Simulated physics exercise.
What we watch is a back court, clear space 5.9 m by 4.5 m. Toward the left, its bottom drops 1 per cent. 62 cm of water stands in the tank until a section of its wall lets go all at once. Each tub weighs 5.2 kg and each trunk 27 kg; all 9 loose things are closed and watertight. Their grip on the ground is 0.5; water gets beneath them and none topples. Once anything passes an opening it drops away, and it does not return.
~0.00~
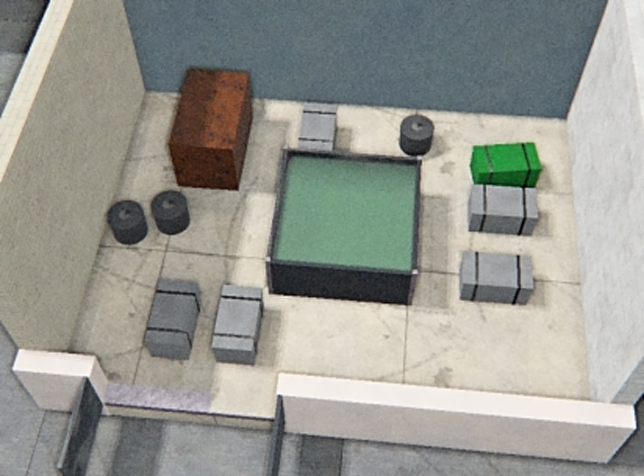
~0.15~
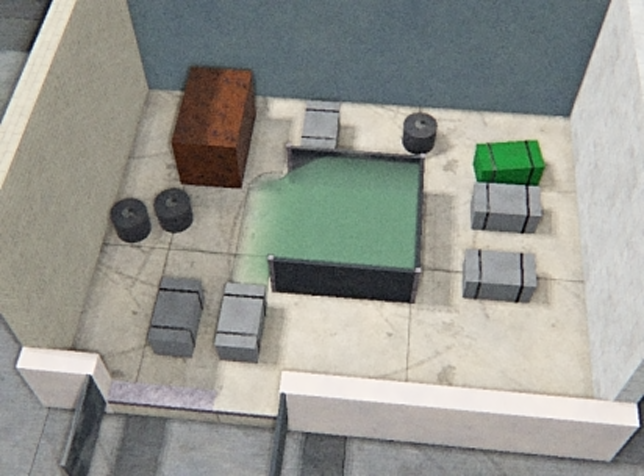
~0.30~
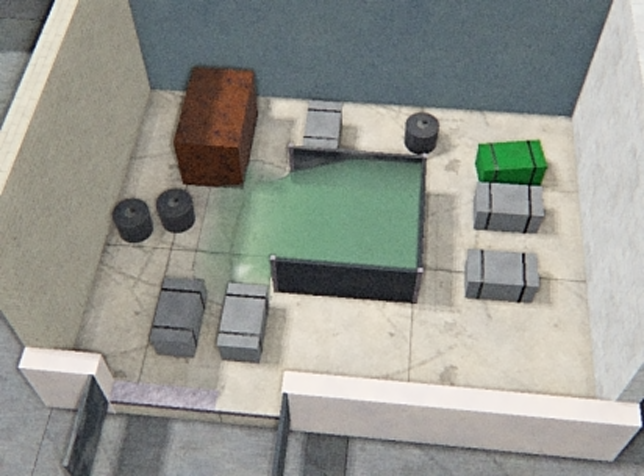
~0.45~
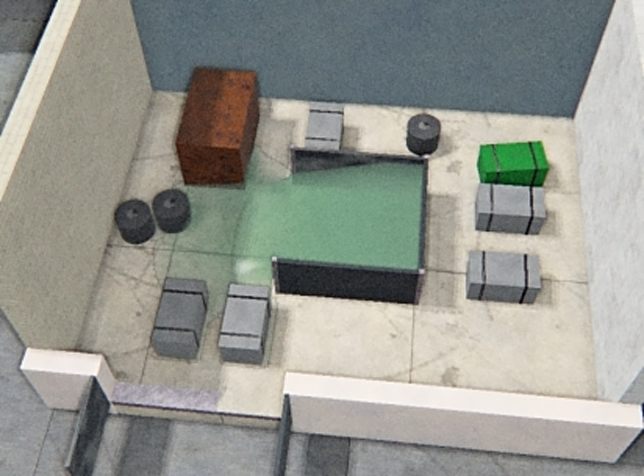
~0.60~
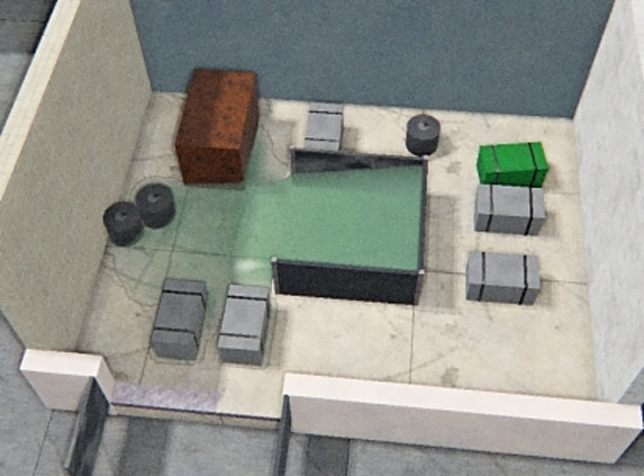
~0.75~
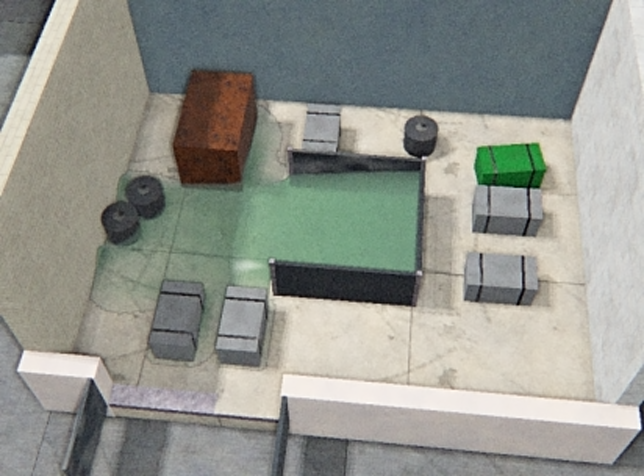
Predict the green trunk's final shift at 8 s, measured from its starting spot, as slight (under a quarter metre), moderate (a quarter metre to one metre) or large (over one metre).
Slight.
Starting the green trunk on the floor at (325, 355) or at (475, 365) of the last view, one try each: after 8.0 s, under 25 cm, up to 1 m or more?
From the first spot it does not really budge, and from the second it does not really budge.
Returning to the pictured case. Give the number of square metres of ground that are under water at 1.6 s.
Roughly 11.0 m2.
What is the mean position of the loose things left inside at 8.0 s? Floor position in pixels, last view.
The average lands around (399, 210).
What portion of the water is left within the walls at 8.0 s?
Roughly 68 percent.
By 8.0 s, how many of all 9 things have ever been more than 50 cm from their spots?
5.
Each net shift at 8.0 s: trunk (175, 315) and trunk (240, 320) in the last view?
The first is washed out, the second sits 40 cm from its start.
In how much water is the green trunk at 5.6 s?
Around 3 cm.
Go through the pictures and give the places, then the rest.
The first picture shows the green trunk at (508, 157) rests on the ground; 2.5 m2 under water; 0 of 9 have shifted.
The second picture shows the green trunk at (511, 155) rests on the ground; 3.4 m2 under water; 0 of 9 have shifted.
The third picture shows the green trunk at (513, 155), on the bottom; water covers 4.4 m2; 0 of 9 have shifted.
The fourth picture shows the green trunk at (515, 156) rests on the ground; water covers 5.3 m2; 1 of 9 have shifted.
The fifth picture shows the green trunk at (514, 157) rests on the ground; water covers 6.3 m2; 2 of 9 have shifted.
The sixth picture shows the green trunk at (512, 158), on the bottom; 7.3 m2 under water; 2 of 9 have shifted.
After 1.6 s the green trunk is near (512, 158), 0.0 m from its start, aground; 0 of 9 are out; 1 afloat.
After 3.6 s the green trunk is near (512, 158), 0.0 m from its start, aground; 1 of 9 are out; 2 afloat.
After 5.6 s the green trunk is near (512, 158), 0.0 m from its start, aground; 2 of 9 are out; 2 afloat.
After 8.0 s the green trunk is near (512, 158), 0.0 m from its start, aground; 2 of 9 are out; 1 afloat.
